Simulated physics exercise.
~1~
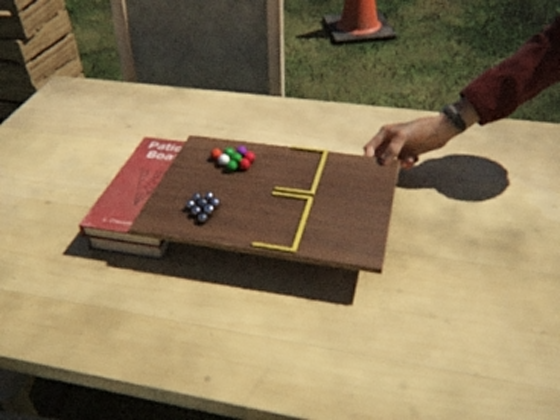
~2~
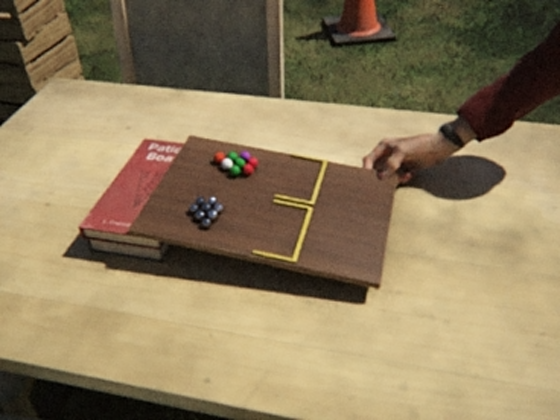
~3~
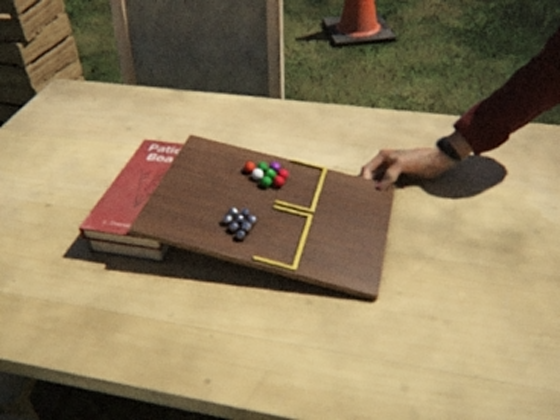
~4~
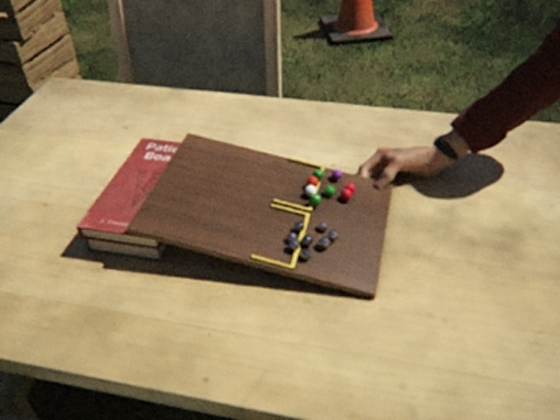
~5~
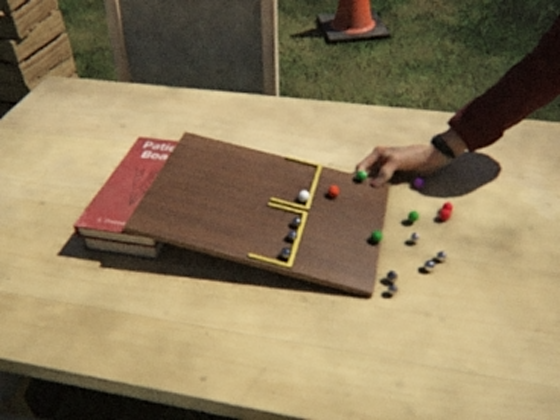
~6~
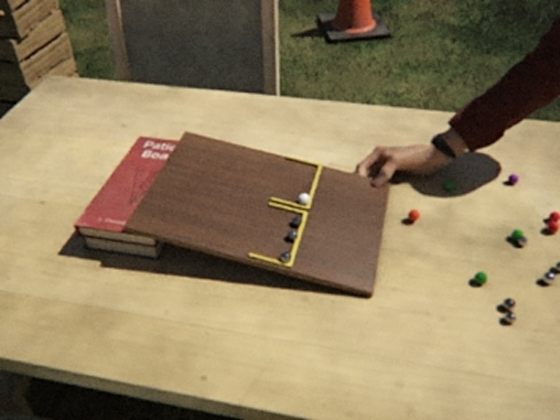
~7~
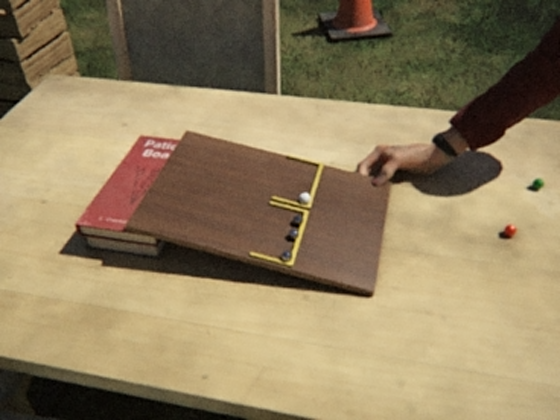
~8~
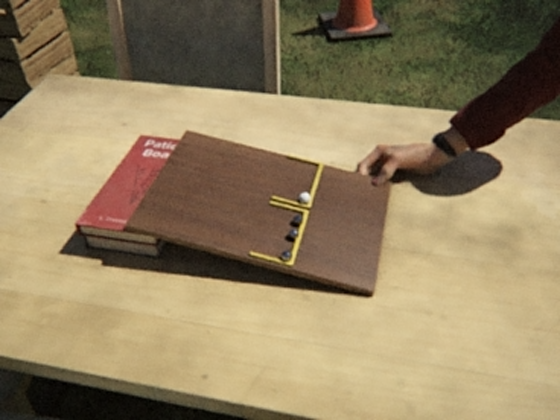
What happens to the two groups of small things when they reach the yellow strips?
Both groups get over their strips, with most of the colourful balls and several of the dark pieces going past and off the board. A white ball and a few dark pieces stay behind at the strips.
